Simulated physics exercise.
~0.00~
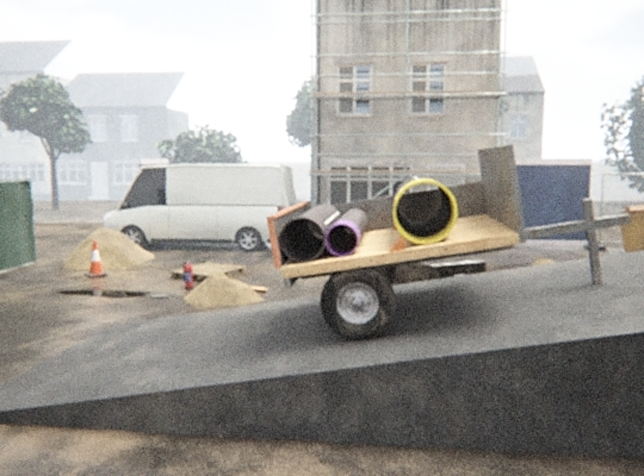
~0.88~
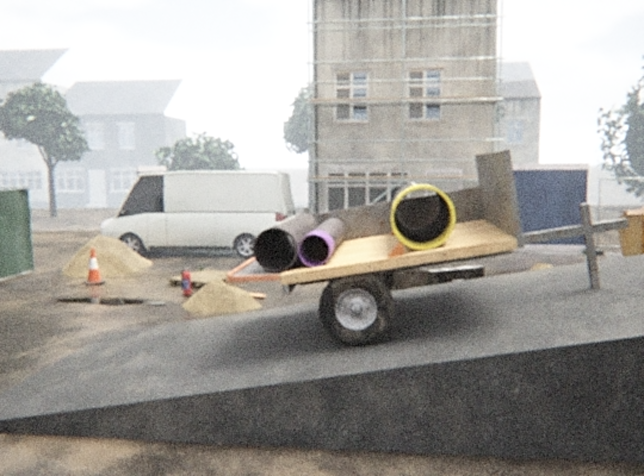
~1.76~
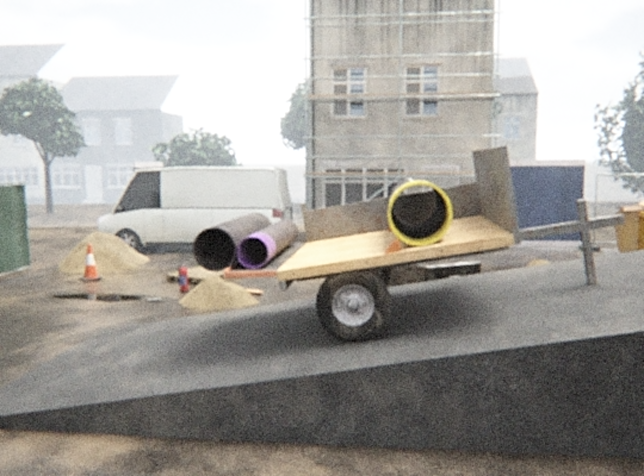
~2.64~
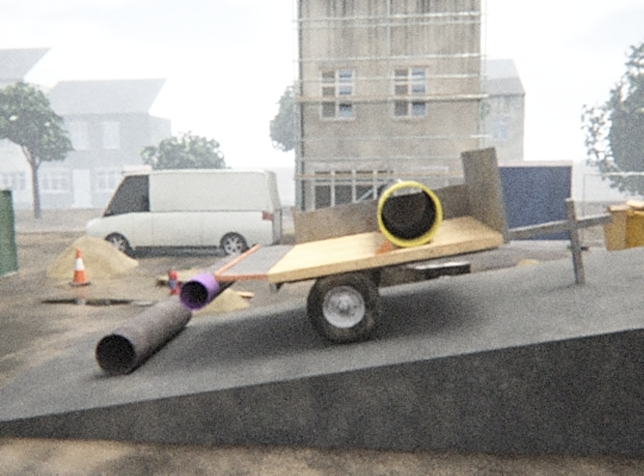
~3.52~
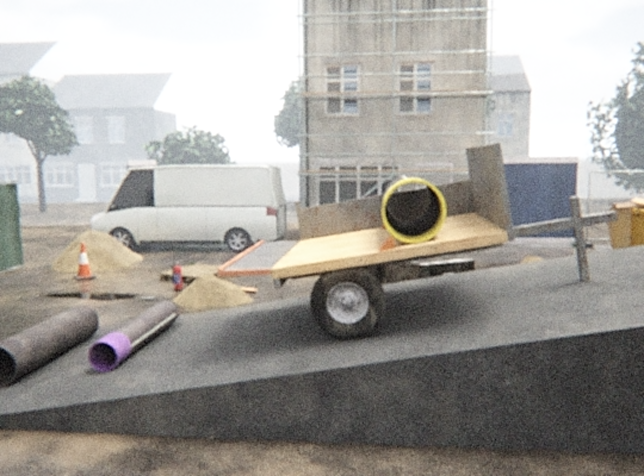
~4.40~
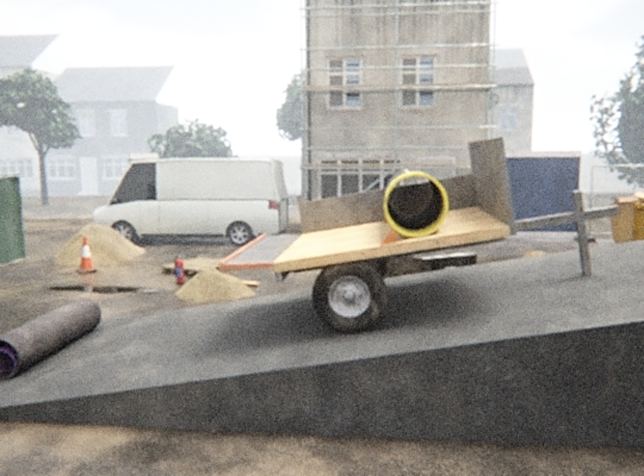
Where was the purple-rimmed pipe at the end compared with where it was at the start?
At the start it lay on the trailer bed between the dark pipe and the yellow-rimmed one. By the end it was off the trailer, down on the slope at the far left edge of the view.
